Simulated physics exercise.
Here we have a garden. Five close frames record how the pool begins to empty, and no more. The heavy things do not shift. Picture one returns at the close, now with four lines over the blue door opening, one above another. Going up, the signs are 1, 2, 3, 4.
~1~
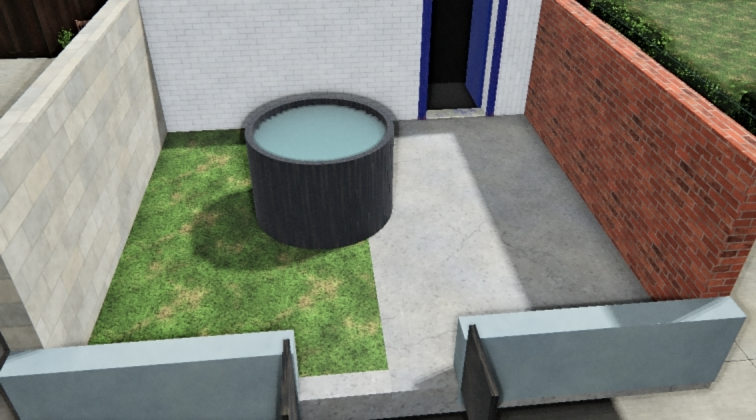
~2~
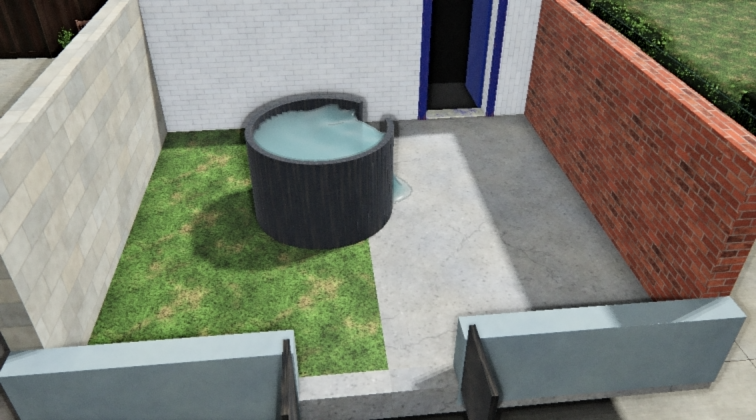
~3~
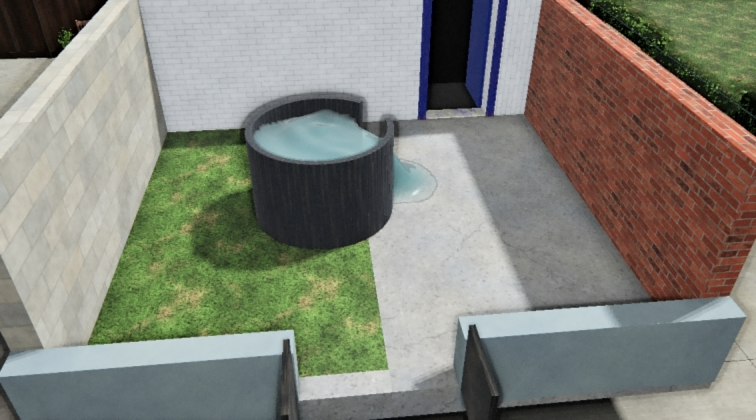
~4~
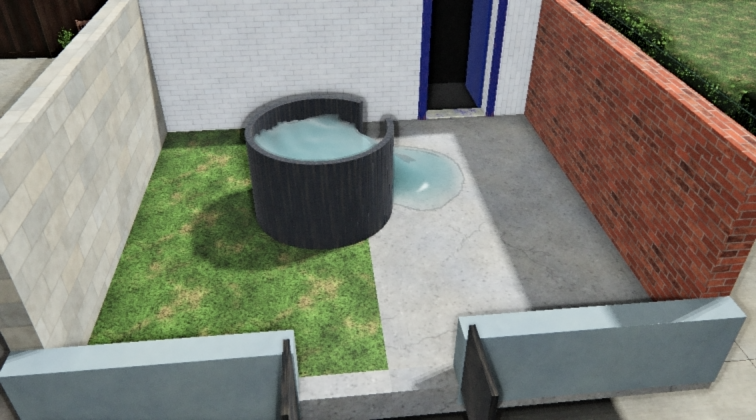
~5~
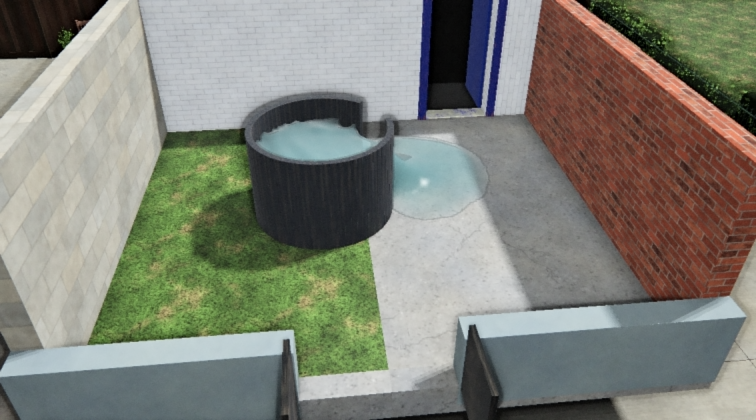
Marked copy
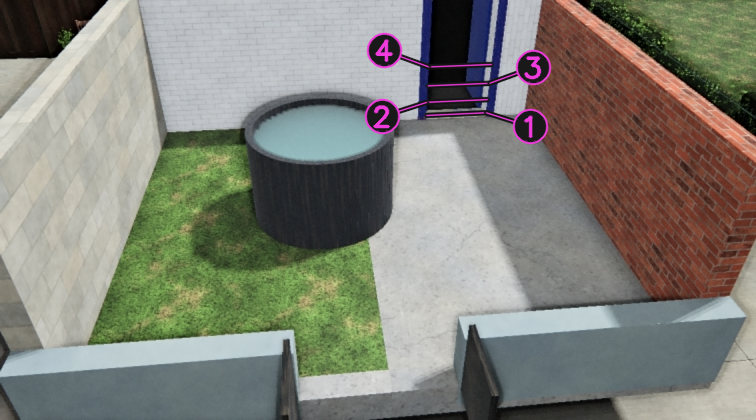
A round dark pool in a walled garden suddenly had a gap in its back right rim, and water poured out, spreading in a widening puddle across the grey paving near the blue doorway.
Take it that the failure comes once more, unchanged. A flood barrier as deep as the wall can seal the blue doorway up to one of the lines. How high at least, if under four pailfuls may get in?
2.
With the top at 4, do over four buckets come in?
No, not at all.
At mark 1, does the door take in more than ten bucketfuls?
Yes.
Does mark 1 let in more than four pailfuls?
Yes, that goes wrong.
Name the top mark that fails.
The answer is 1.
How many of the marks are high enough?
Three of them.
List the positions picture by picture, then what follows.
In the first picture, water in the pool at rest, its middle at (320, 133); foot of the blue doorway at (456, 117); open gate at (377, 319).
In the second picture, front seen at (406, 191), 1 % of the ground wet.
In the third picture, front seen at (418, 167), 3 % of the ground wet.
In the fourth picture, front seen at (442, 156), 6 % of the ground wet.
In the fifth picture, front seen at (461, 148), 11 % of the ground wet.
On the marked copy, 1 at (456, 114); 2 at (457, 100); 3 at (458, 84); 4 at (460, 65); from the bottom up 1, 2, 3, 4.
For mark 1, dozens of bucketfuls pour in.
For mark 2, a splash gets over, under a bucket.
For mark 3, nothing gets over.
For mark 4, nothing gets over.
